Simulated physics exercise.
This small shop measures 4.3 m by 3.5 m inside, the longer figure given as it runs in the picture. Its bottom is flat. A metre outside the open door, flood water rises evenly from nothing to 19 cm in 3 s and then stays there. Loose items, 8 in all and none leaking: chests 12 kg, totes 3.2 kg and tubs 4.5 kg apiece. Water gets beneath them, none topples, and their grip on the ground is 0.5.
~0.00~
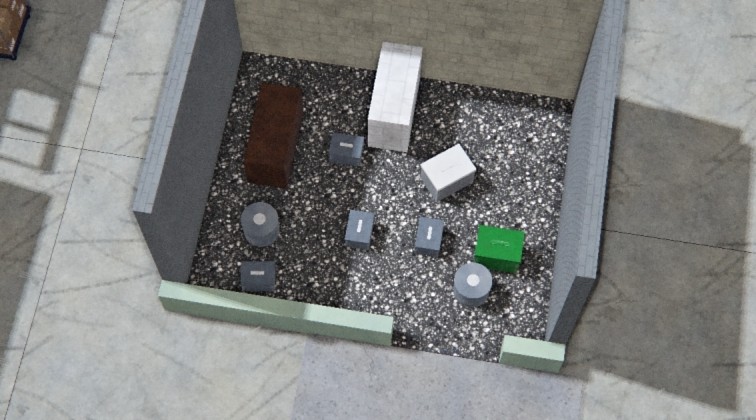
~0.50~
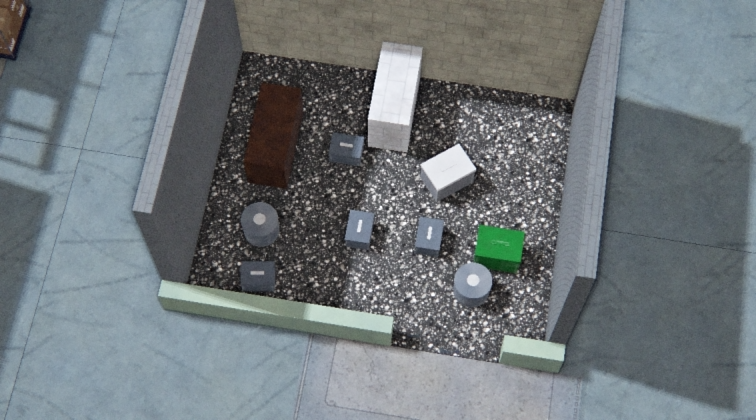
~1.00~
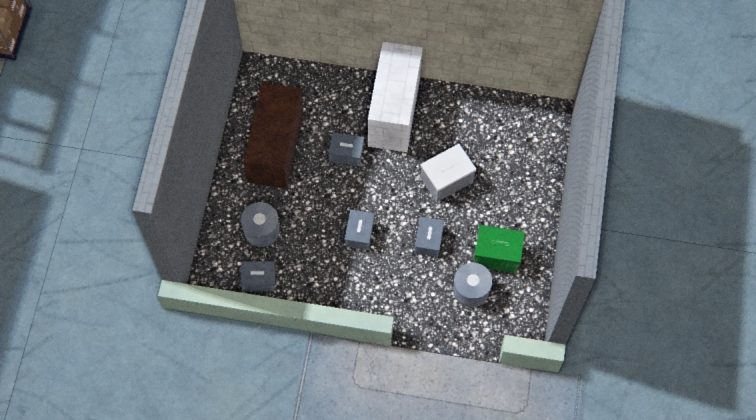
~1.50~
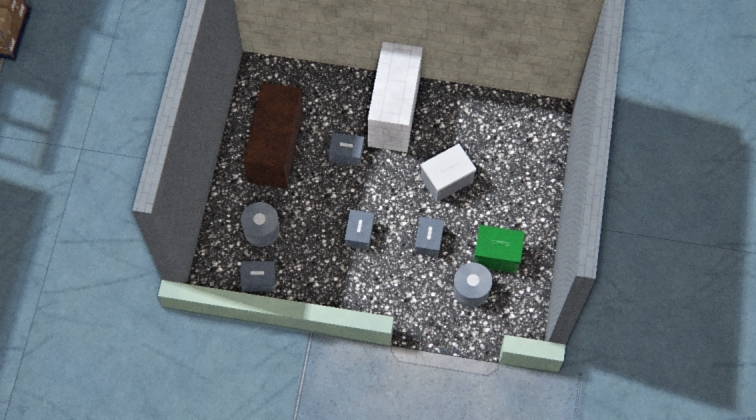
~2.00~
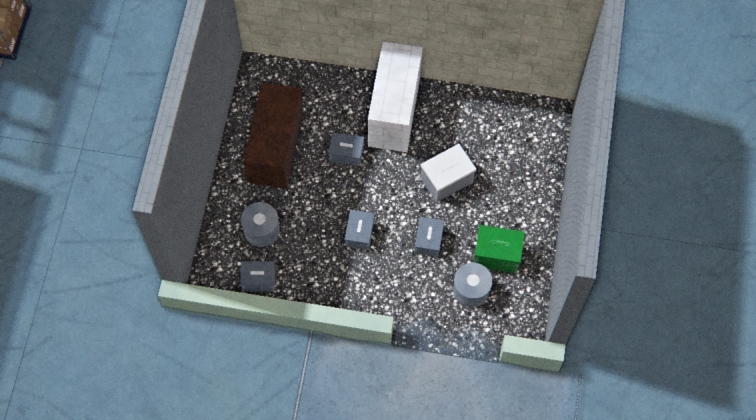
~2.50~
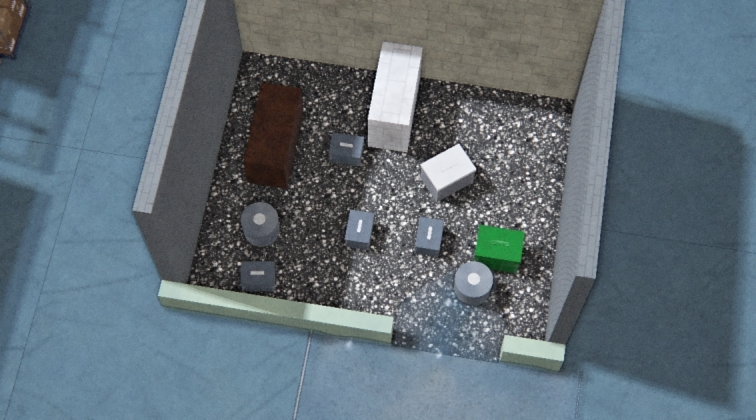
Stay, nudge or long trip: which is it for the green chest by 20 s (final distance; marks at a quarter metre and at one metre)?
Green chest ends far away.
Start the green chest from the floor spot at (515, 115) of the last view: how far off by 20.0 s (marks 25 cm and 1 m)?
It travels far.
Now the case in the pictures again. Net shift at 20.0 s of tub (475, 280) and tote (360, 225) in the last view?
In turn: 250 cm, 40 cm.
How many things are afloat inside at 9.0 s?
At that moment 5.
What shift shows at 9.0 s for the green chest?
Roughly 200 cm by then.
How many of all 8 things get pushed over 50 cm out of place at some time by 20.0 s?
8 of them.
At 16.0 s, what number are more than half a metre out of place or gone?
8 of them.
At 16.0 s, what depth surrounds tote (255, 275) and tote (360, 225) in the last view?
About 11 and 9 cm.
After 4.0 s the green chest is near (507, 220), 0.3 m from its start, aground; 1 afloat.
After 9.0 s the green chest is near (509, 104), 1.8 m from its start, afloat; 5 afloat.
After 16.0 s the green chest is near (453, 96), 2.0 m from its start, afloat; 8 afloat.
After 20.0 s the green chest is near (439, 124), 1.7 m from its start, afloat; 8 afloat.
